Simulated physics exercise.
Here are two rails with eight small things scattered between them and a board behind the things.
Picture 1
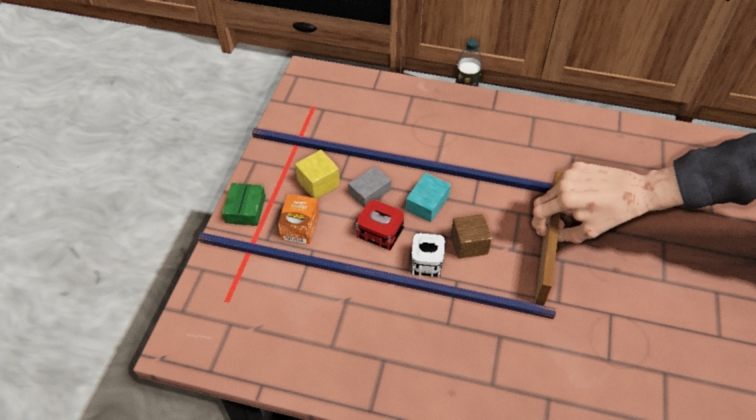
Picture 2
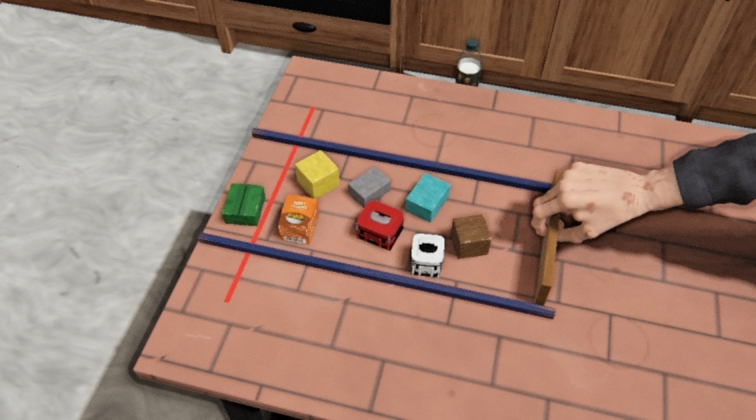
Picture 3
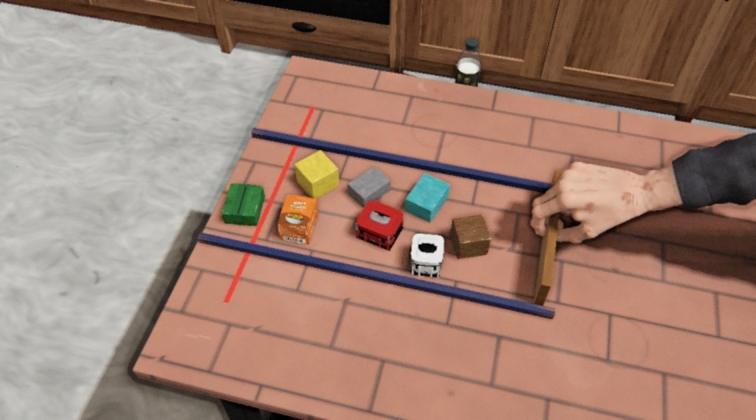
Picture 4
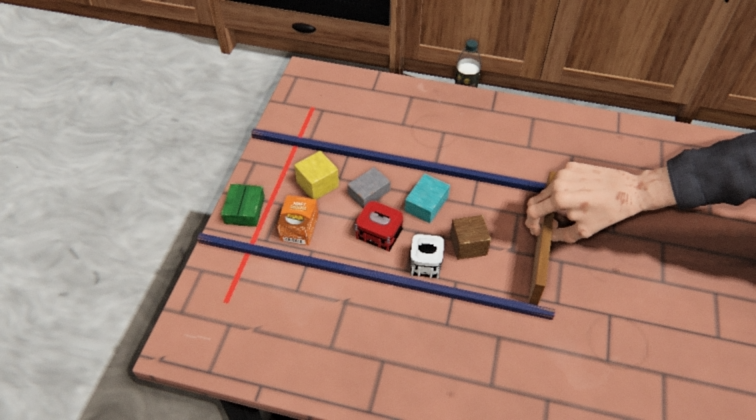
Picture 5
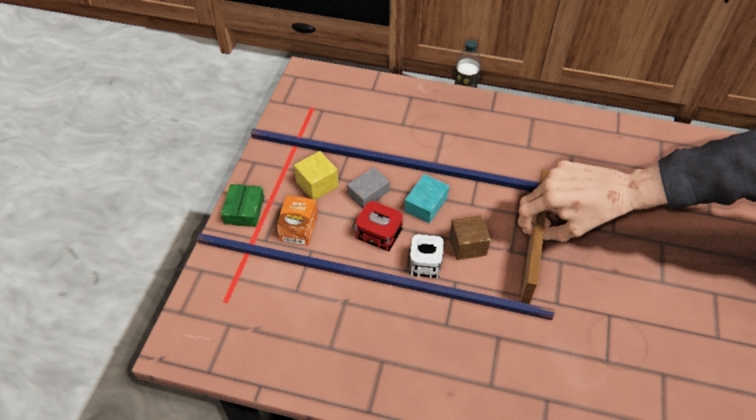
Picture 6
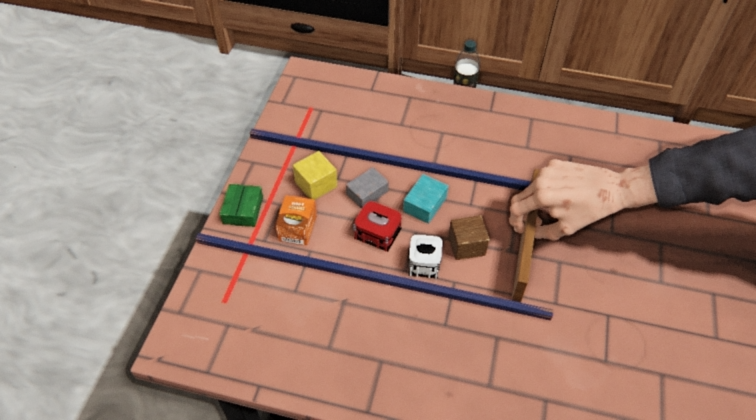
A hand in a dark sleeve holds a small wooden board upright at the right of a brick-patterned tabletop, seen from above at an angle, with wooden cabinets behind. Between two dark blue rails lie green, orange, yellow, grey, red, turquoise, white and brown objects, with a red line crossing near the left. The hand first stays nearly still, then slides the board slightly left, while the objects barely shift.
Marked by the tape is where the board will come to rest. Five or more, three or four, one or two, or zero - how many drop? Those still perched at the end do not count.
From what I see, the table loses three or four of them.
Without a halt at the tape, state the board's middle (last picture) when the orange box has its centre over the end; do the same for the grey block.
The middle is at (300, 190) when it's the orange box, and at (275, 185) when it's the grey block.
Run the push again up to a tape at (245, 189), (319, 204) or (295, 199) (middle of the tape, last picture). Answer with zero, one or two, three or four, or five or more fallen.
In turn: At least five, either one or two, just one or two.
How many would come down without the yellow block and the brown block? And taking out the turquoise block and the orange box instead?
That makes 1 fallen, then 1 fallen in the other try.
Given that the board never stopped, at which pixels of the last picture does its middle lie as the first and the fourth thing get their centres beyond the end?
Roughly (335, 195) for the earlier crossing, roughly (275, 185) for the later one.
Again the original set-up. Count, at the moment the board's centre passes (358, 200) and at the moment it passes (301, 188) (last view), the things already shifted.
At that stage 8; at the next, 8.
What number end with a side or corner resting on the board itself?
The count is 3.
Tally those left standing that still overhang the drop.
That comes to 2 of them.
Soon after, none off yet; green box at rest near (242, 205); orange box at rest near (297, 221); yellow block at rest near (315, 176).
After that, none off yet; green box at rest near (242, 205); orange box displaced a little near (284, 220); yellow block displaced about its own width near (295, 174).
And then, none off yet; green box tilting well over near (196, 211); orange box displaced well along near (221, 210); yellow block displaced well along near (247, 167).
In the end, the number that fall off is three or four; gone, yellow block, orange box and green box.
